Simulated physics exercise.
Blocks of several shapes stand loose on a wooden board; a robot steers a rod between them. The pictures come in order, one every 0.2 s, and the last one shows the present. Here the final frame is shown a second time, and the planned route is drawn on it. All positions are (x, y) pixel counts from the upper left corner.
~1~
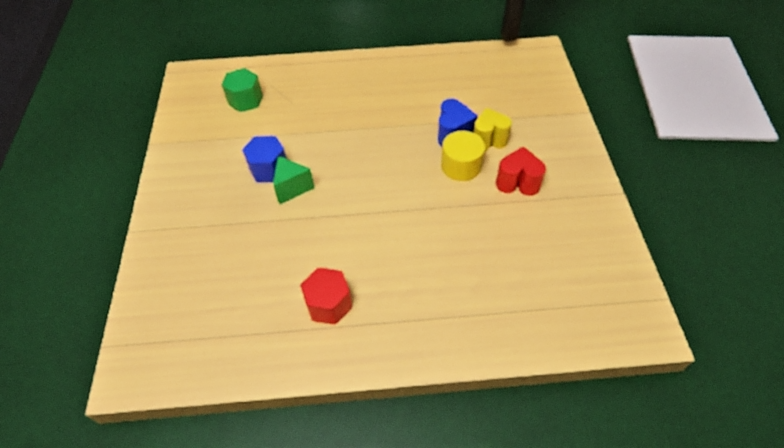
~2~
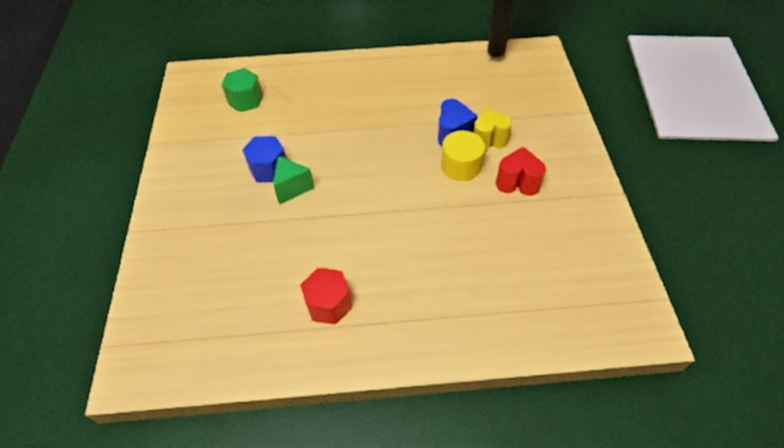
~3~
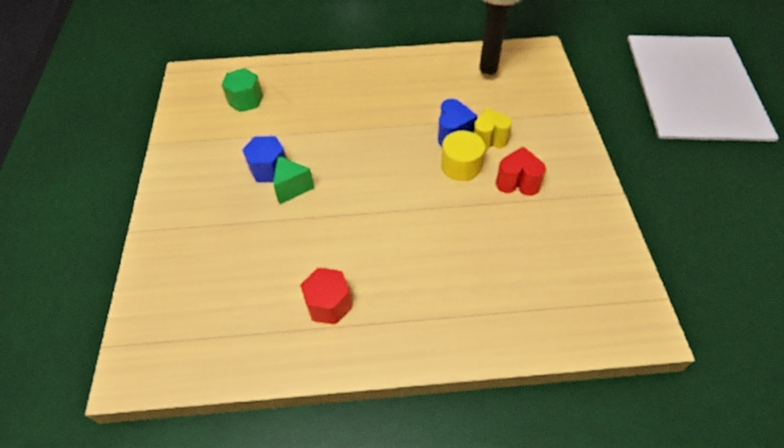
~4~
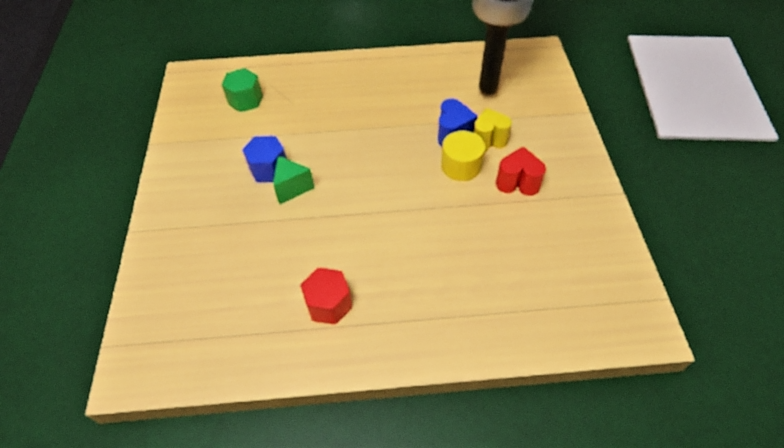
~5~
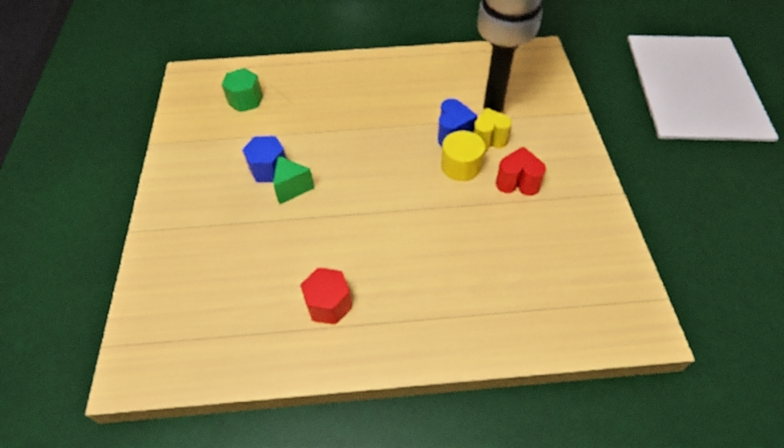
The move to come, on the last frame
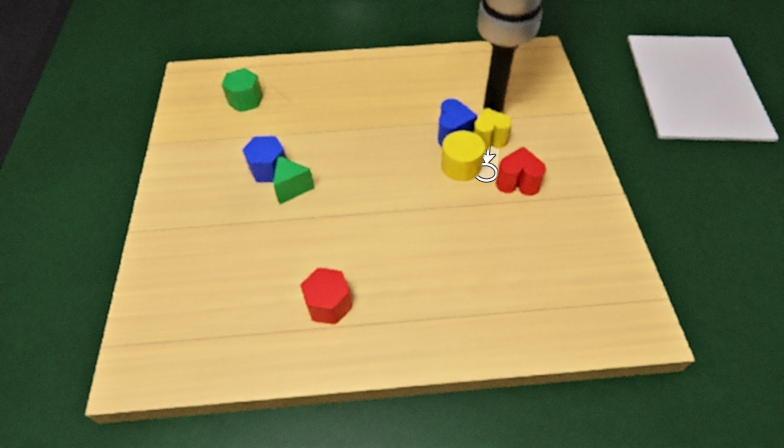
A robot arm's dark rod works over a pale wooden board on a dark green surface, seen from above at an angle by a still camera. Green and blue hexagonal blocks and a green triangle sit left, a red hexagon lower down, and blue, yellow and red blocks upper right, near a white rectangle. The rod moves from the far edge toward the yellow heart; the blocks stay still.
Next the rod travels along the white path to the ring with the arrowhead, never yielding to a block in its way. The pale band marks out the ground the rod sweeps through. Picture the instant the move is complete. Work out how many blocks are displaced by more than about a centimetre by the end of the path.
My answer is three or more.
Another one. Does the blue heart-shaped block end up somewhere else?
Going by the path, no.
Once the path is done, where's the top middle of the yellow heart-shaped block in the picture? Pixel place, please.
By then it is at (499, 171).
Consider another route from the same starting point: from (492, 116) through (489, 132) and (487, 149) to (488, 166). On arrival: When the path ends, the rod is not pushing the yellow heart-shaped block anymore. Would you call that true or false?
False.
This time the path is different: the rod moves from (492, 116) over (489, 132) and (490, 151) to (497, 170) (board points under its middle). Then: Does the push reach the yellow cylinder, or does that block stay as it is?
The block you're asking about gets moved.
Drawn move, in a line from (492, 116) to (486, 172).
The first path, step by step. Halfway along, rod at (490, 136); yellow cylinder at (459, 154); yellow heart-shaped block at (494, 142), turned 20° anticlockwise.
At the end, rod at (487, 165); blue heart-shaped block still; yellow cylinder at (457, 156); yellow heart-shaped block at (499, 171), turned 55° anticlockwise; red heart-shaped block at (532, 173), turned 30° anticlockwise.
